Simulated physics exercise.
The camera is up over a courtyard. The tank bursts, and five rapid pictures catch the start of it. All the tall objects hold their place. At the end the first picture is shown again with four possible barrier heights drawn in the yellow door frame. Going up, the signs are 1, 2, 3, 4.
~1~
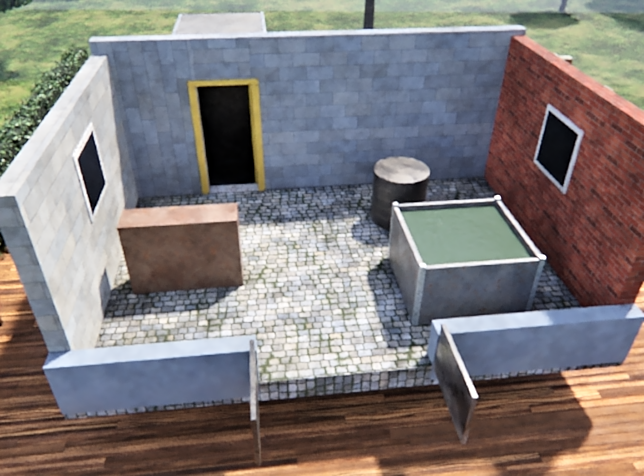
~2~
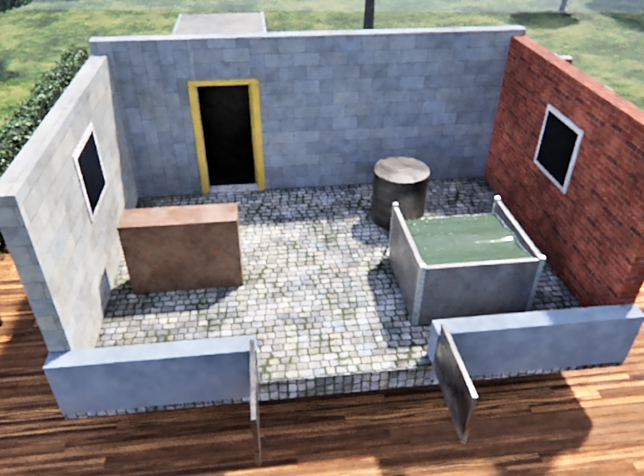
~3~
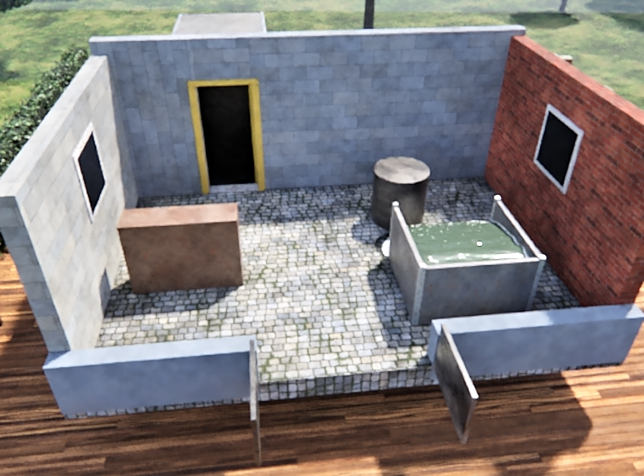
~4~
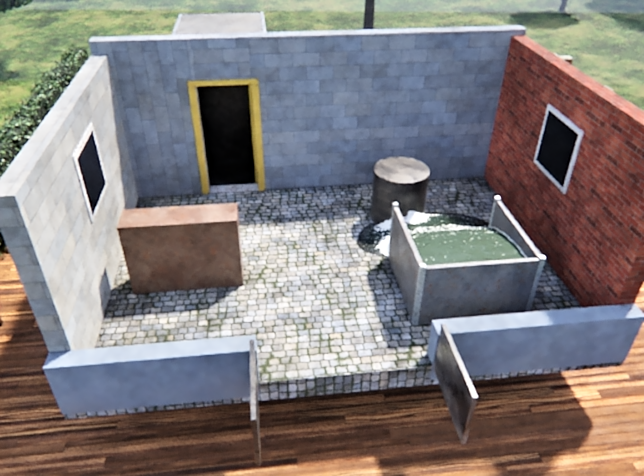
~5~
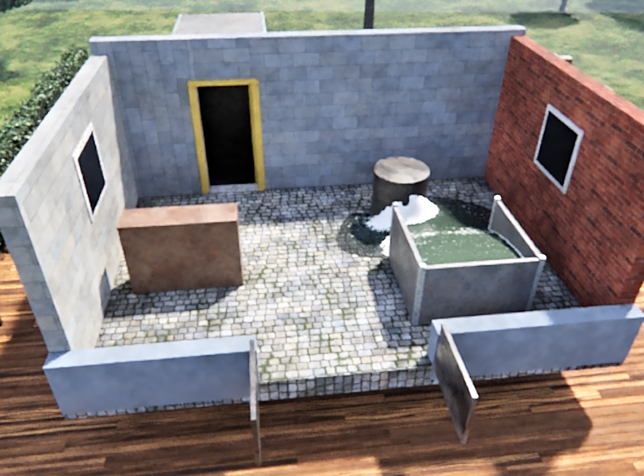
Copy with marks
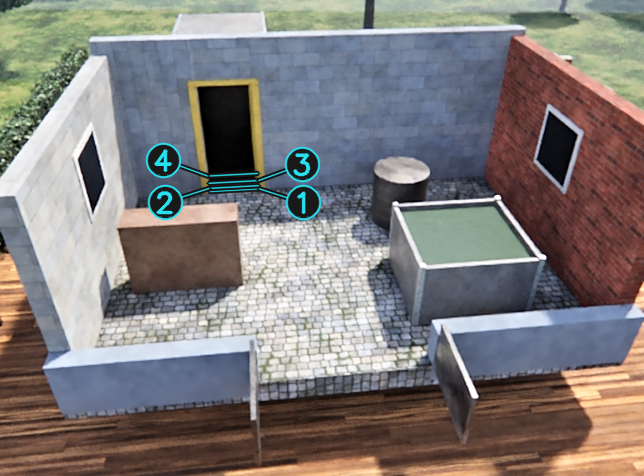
In a walled courtyard with a yellow-framed doorway, a brown block and a round pillar, the back side of a tank of green water opens, and water spreads over the paving behind it, turning white and foamy near the pillar.
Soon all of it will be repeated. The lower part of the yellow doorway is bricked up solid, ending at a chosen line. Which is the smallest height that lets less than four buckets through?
The answer is mark 2.
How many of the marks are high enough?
Three of them.
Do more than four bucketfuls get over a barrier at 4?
No.
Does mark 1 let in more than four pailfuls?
Yes.
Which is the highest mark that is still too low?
1 it is.
On the marked copy, 1 at (234, 190); 2 at (234, 187); 3 at (233, 181); 4 at (233, 174); from the bottom up 1, 2, 3, 4.
With 1, about 9 bucketfuls get in.
With 2, a splash gets over, under a bucket.
With 3, nothing gets over.
With 4, nothing gets over.
